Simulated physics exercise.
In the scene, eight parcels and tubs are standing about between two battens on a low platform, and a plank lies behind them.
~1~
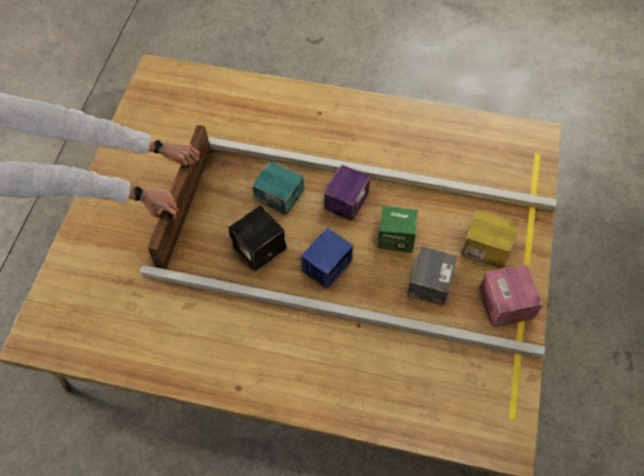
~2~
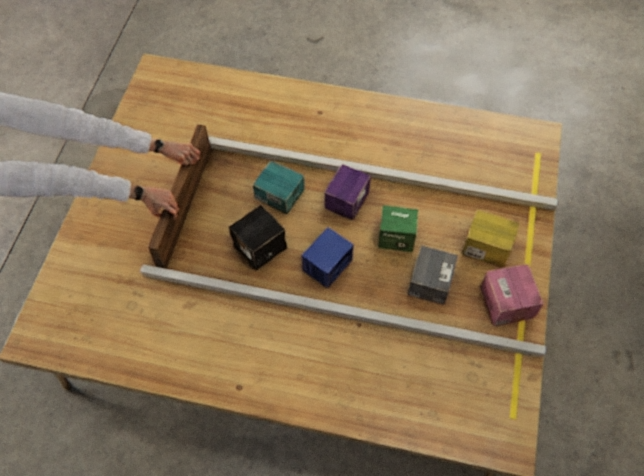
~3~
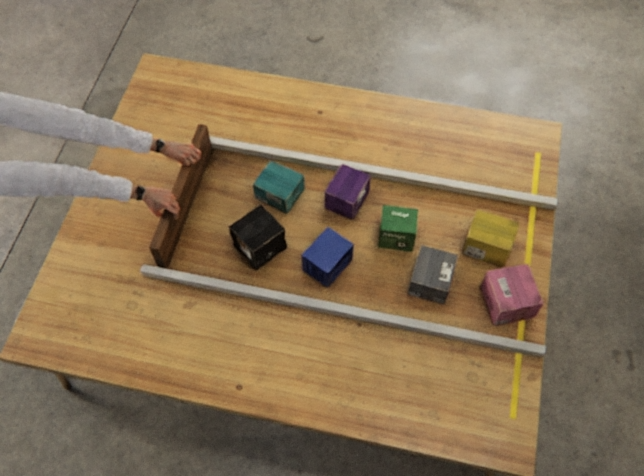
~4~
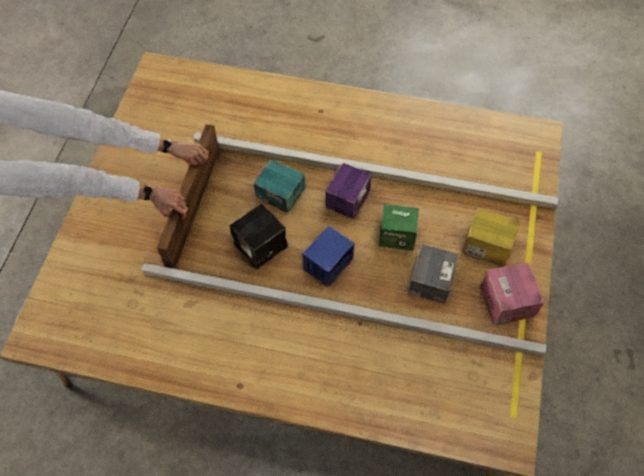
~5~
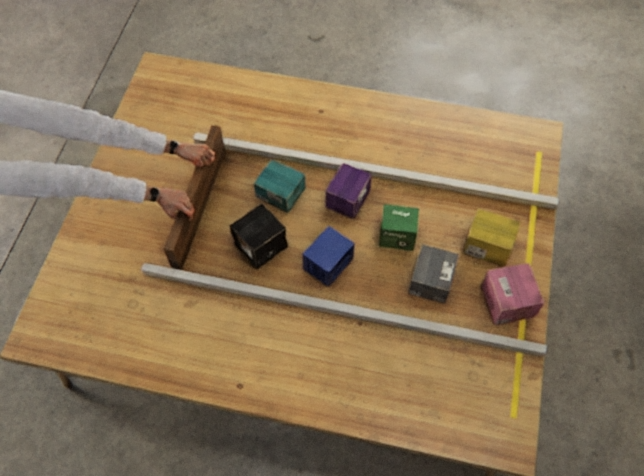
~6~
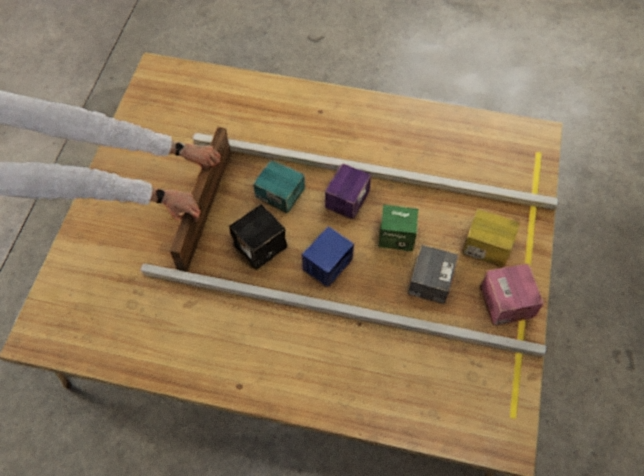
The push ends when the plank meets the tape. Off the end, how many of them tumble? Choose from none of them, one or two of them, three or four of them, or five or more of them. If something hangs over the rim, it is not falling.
Five or more of them do.
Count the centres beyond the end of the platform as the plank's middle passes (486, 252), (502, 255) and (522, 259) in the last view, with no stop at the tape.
It comes out as 3, then 6, then 6.
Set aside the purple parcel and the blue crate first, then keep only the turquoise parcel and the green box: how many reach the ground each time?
The first count is 4 and the second is 4.
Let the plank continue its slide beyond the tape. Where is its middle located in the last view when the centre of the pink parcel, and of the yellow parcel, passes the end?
The middle sits near (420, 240) for the first and near (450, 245) for the other.
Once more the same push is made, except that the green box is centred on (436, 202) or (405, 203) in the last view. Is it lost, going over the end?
Result for the green box: It leaves the top at position one; it leaves the top at position two.
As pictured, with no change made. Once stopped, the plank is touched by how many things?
Number: 2.
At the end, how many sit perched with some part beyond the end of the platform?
Overhanging ones - 2.
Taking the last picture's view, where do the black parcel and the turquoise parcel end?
Answer: First (550, 280), after that (554, 233).
A little later, none off yet; pink parcel at rest near (511, 295); yellow parcel at rest near (491, 238); grey parcel at rest near (433, 274).
Next, none off yet; pink parcel shifted a little near (516, 297); yellow parcel at rest near (491, 238); grey parcel shifted about its own width near (469, 276).
Later still, one off so far; pink parcel fallen near (565, 366); yellow parcel tilted a little near (569, 253); grey parcel shifted well along near (555, 293).
When it is over, the number that fall off is five or more; down, blue crate, purple parcel, green box, grey parcel, yellow parcel and pink parcel.
